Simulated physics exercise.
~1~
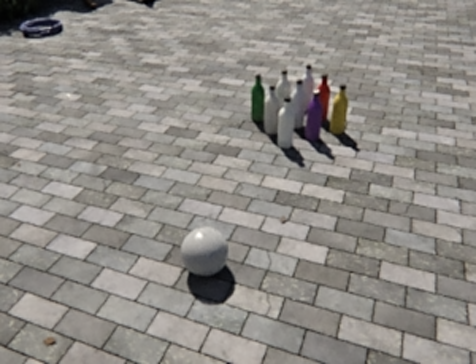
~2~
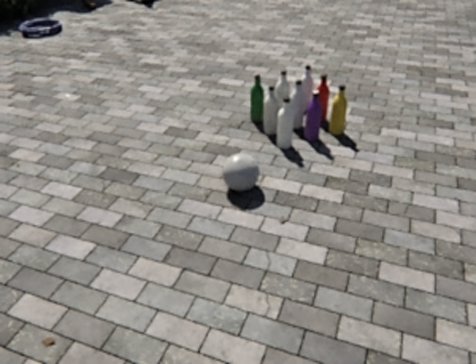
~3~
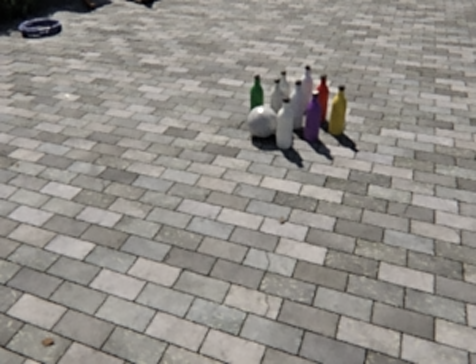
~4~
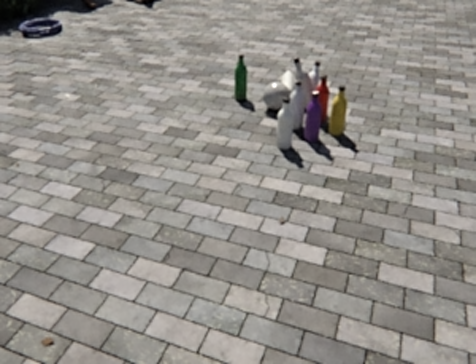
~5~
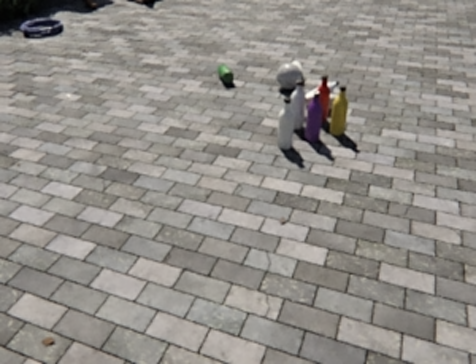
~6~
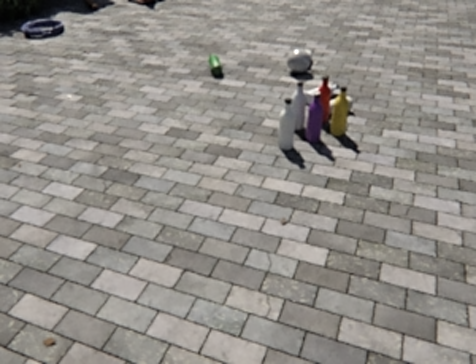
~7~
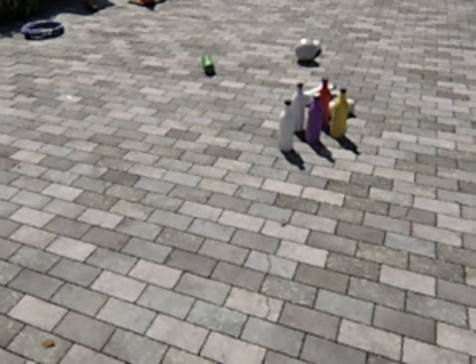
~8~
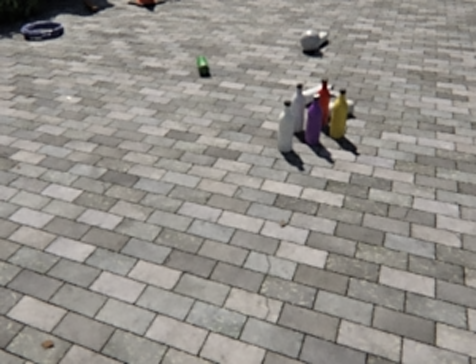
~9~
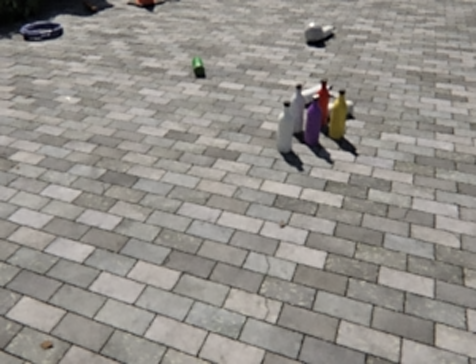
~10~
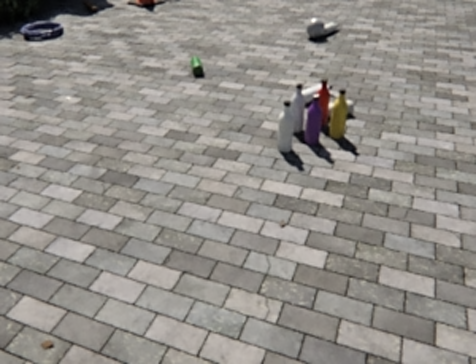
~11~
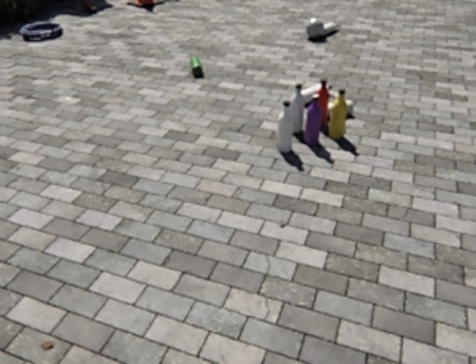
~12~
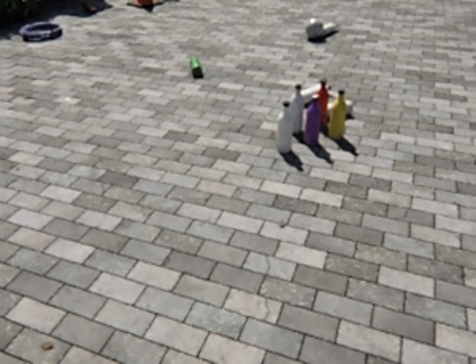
Pale ball rolling across sunlit paving into coloured bottles, toppling the green and some white ones, with red, purple and yellow left standing.
